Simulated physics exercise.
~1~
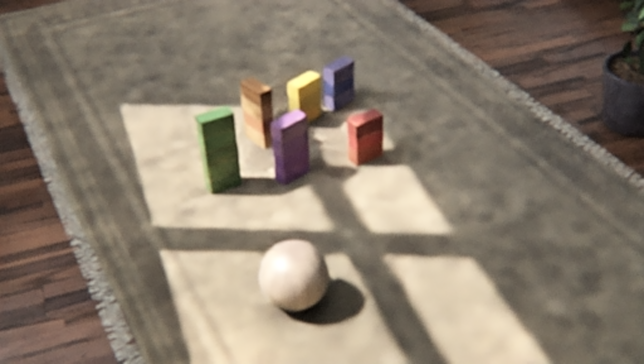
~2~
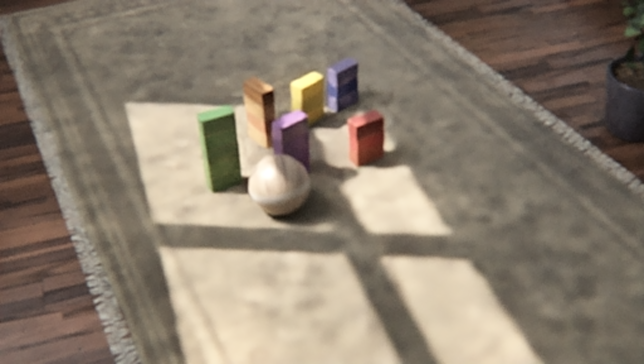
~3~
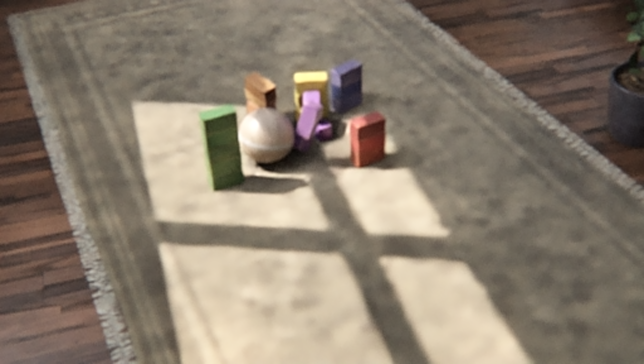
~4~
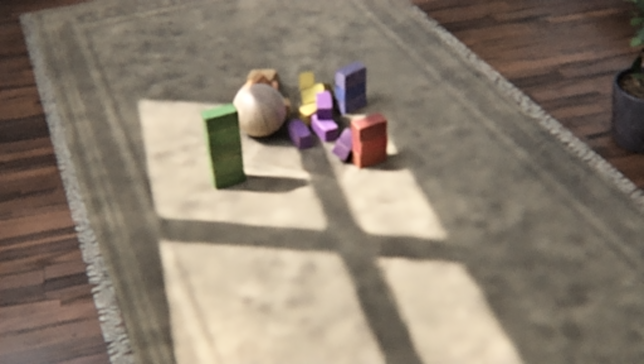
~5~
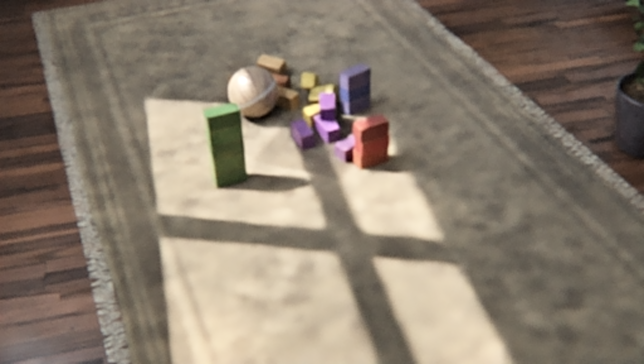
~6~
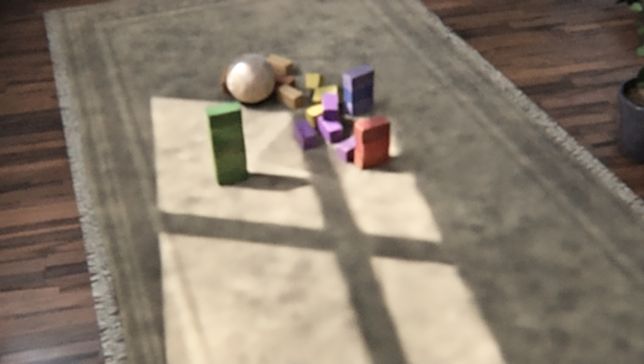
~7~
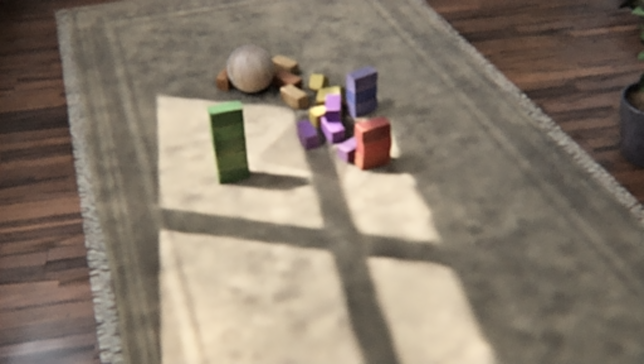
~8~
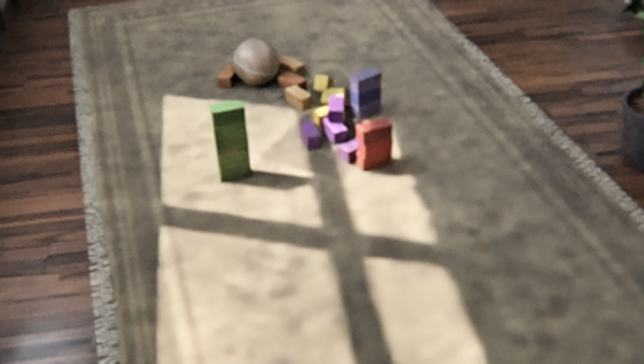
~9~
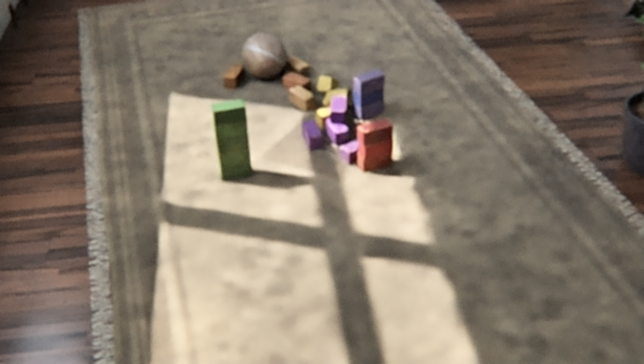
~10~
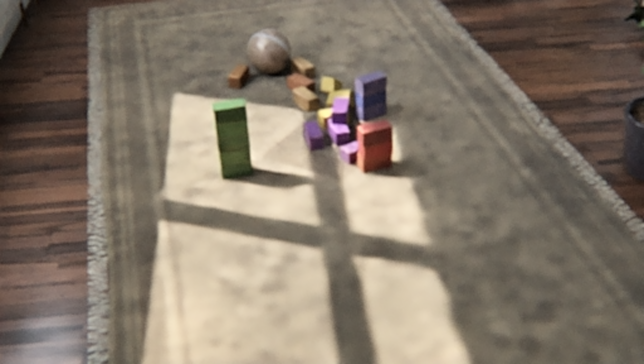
A wooden ball rolls into block towers, topples purple, yellow and brown, and rolls beyond them.
